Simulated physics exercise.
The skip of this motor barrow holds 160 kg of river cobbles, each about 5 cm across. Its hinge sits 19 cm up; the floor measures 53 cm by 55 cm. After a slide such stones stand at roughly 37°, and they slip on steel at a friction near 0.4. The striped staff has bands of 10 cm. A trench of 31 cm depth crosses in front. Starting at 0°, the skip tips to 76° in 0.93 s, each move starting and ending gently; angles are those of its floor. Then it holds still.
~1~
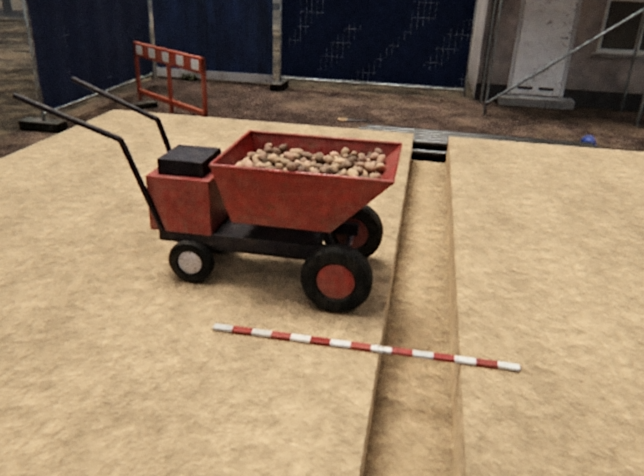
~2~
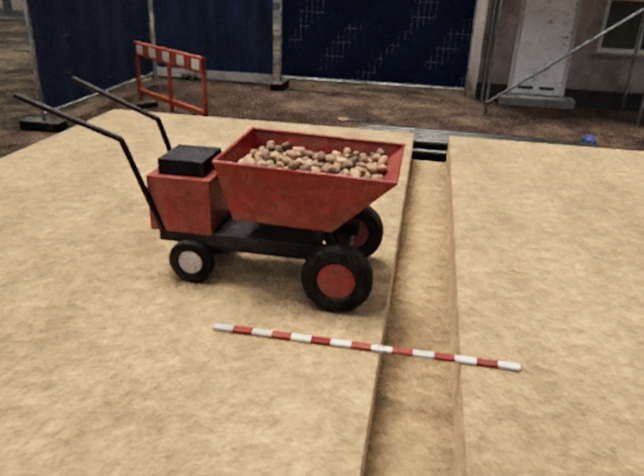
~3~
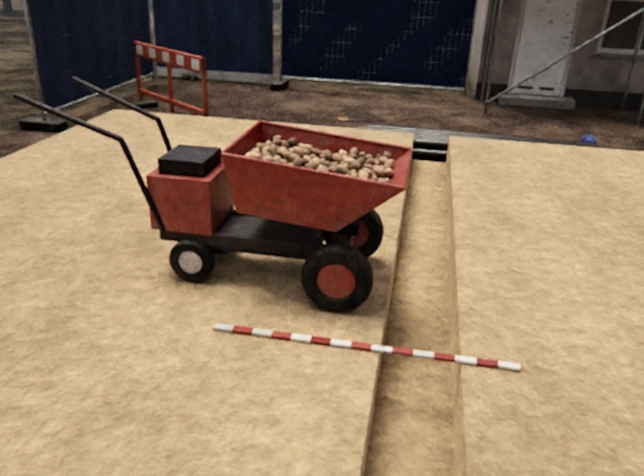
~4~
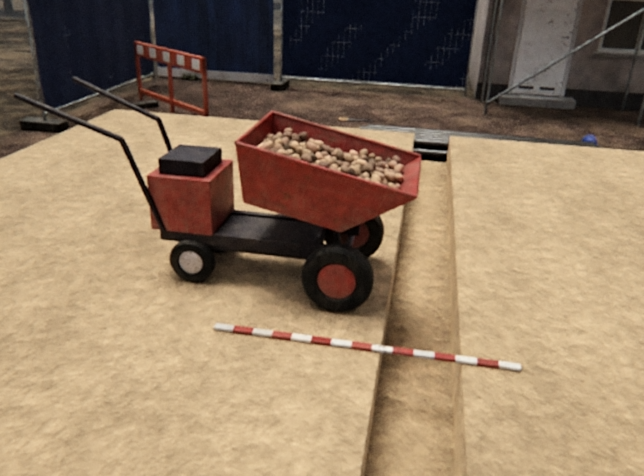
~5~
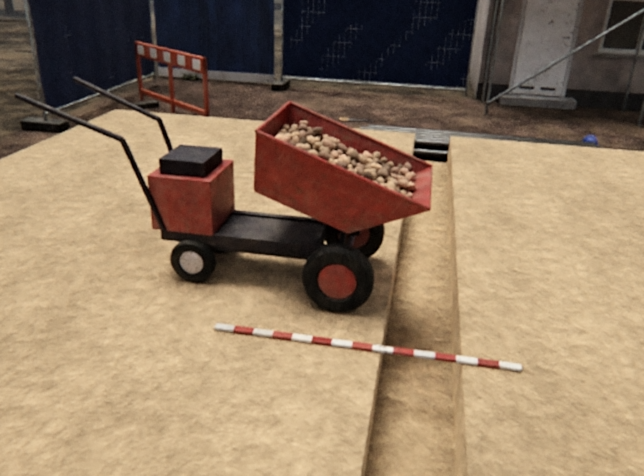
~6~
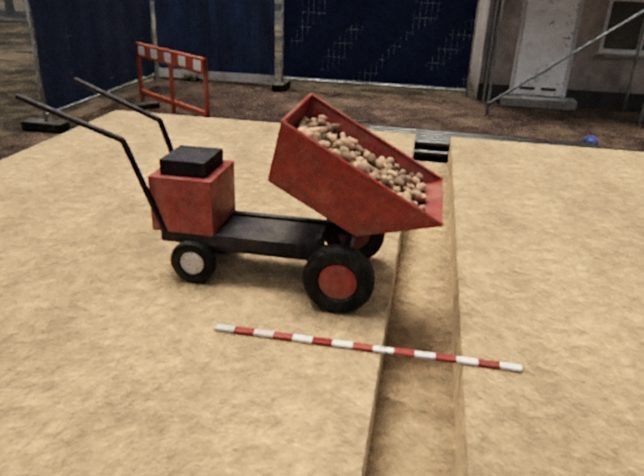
The red skip of a small motor barrow, loaded with rounded stones, sits level at first beside a narrow trench in sandy ground. It begins to tilt slowly, then its rear end rises more steeply while the lip lowers out over the trench, the stones still inside and the wheels staying in place.
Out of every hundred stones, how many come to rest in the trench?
About 6 per cent.
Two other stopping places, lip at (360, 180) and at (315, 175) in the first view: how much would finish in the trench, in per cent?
About 60 and 100 per cent.
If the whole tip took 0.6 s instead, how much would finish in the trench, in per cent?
It would be near 5 per cent.
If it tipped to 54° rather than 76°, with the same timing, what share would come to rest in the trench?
Then about 15 per cent.
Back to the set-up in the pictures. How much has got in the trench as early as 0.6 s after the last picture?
Some 0 per cent.
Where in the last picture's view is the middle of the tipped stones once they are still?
Around (522, 301).
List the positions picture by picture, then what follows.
The first frame shows lip at (393, 182), floor tilted 0°, highest stones at (312, 158).
The second frame shows lip at (397, 184), floor tilted 2°, highest stones at (314, 157).
The third frame shows lip at (405, 189), floor tilted 6°, highest stones at (288, 150).
In the fourth frame, the skip is at 12°, its lip at (417, 197); the top of the load is at (281, 139).
In the fifth frame, the skip is at 20°, its lip at (430, 209); the top of the load is at (294, 131).
The sixth frame shows lip at (443, 225), floor tilted 29°, highest stones at (313, 125).
Then, 0.3 s after the last picture the floor is at 64°, 100 % in the skip; the foremost stones are at (465, 261).
Then, 0.6 s after the last picture the floor is at 76°, 56 % in the skip, 1 % in the trench, 43 % past the trench; the foremost stones are at (565, 312).
Then, 1.0 s after the last picture the floor is at 76°, 20 % in the skip, 4 % in the trench, 76 % past the trench; the foremost stones are past the picture's edge.
Then, 2.9 s after the last picture the floor is at 76°, 15 % in the skip, 6 % in the trench, 79 % past the trench; the foremost stones are past the picture's edge.
